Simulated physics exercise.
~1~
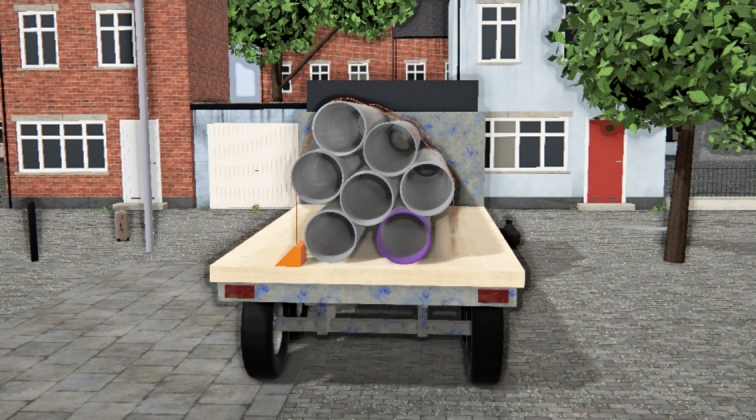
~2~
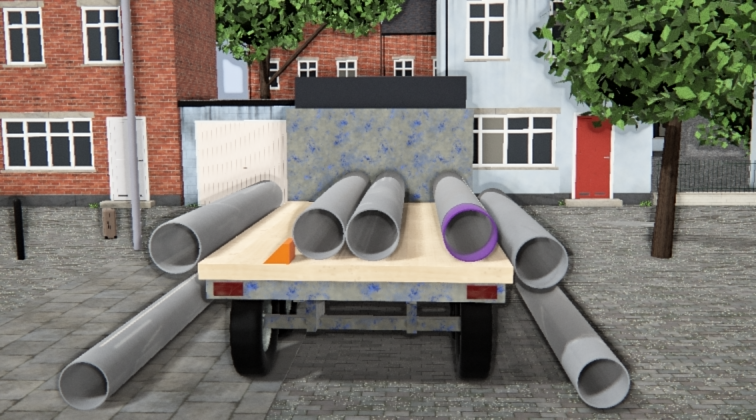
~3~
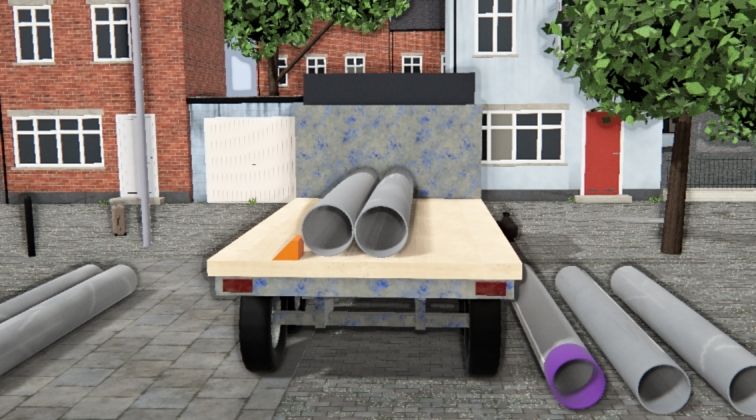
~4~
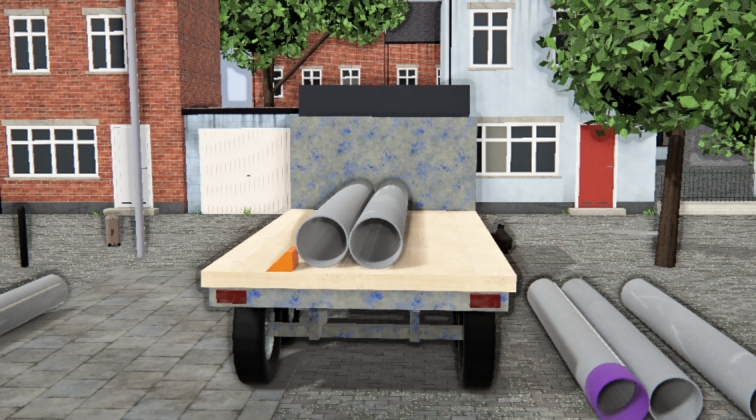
Seven grey pipes stacked on the back of a flatbed lorry collapsed and spread apart, some tumbling over both sides. The purple-rimmed one rolled right and dropped off that edge, coming to rest on the ground while just two pipes stayed aboard.
